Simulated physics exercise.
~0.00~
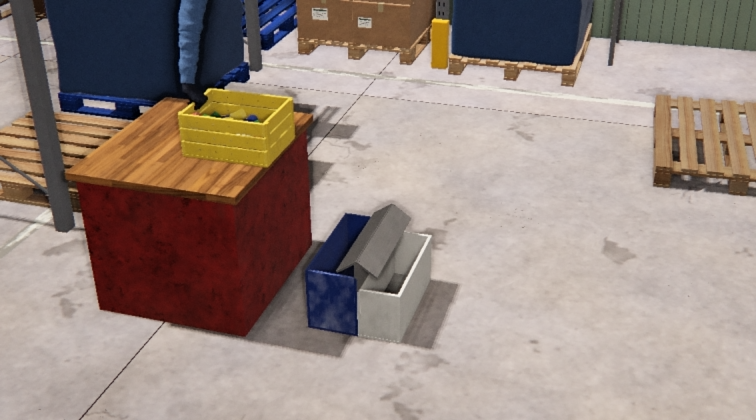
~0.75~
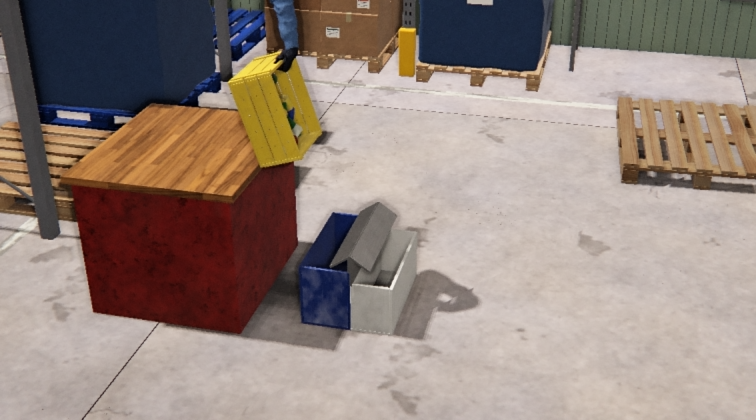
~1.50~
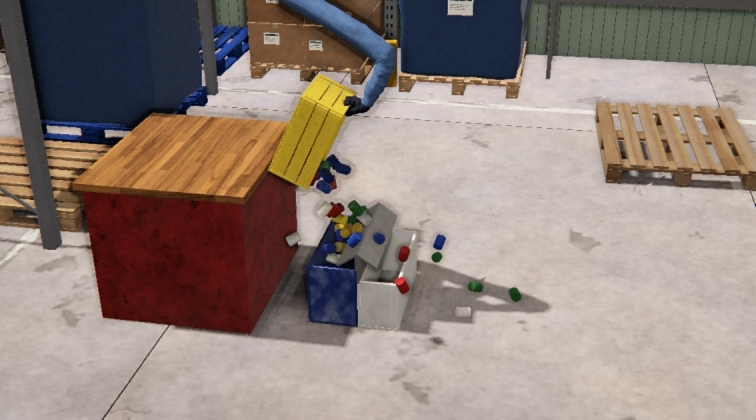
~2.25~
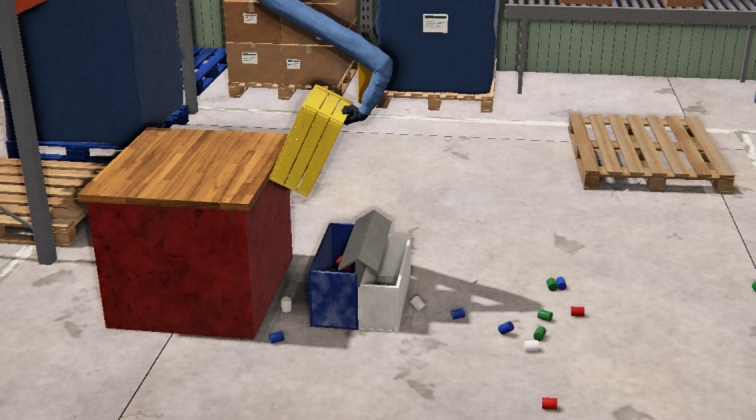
A yellow crate was tipped off the edge of a wooden-topped bench by a blue robotic arm, spilling small colourful cylinders towards the blue and white boxes below, and several ended up scattered across the floor, mostly to the right, while the crate stayed tilted.
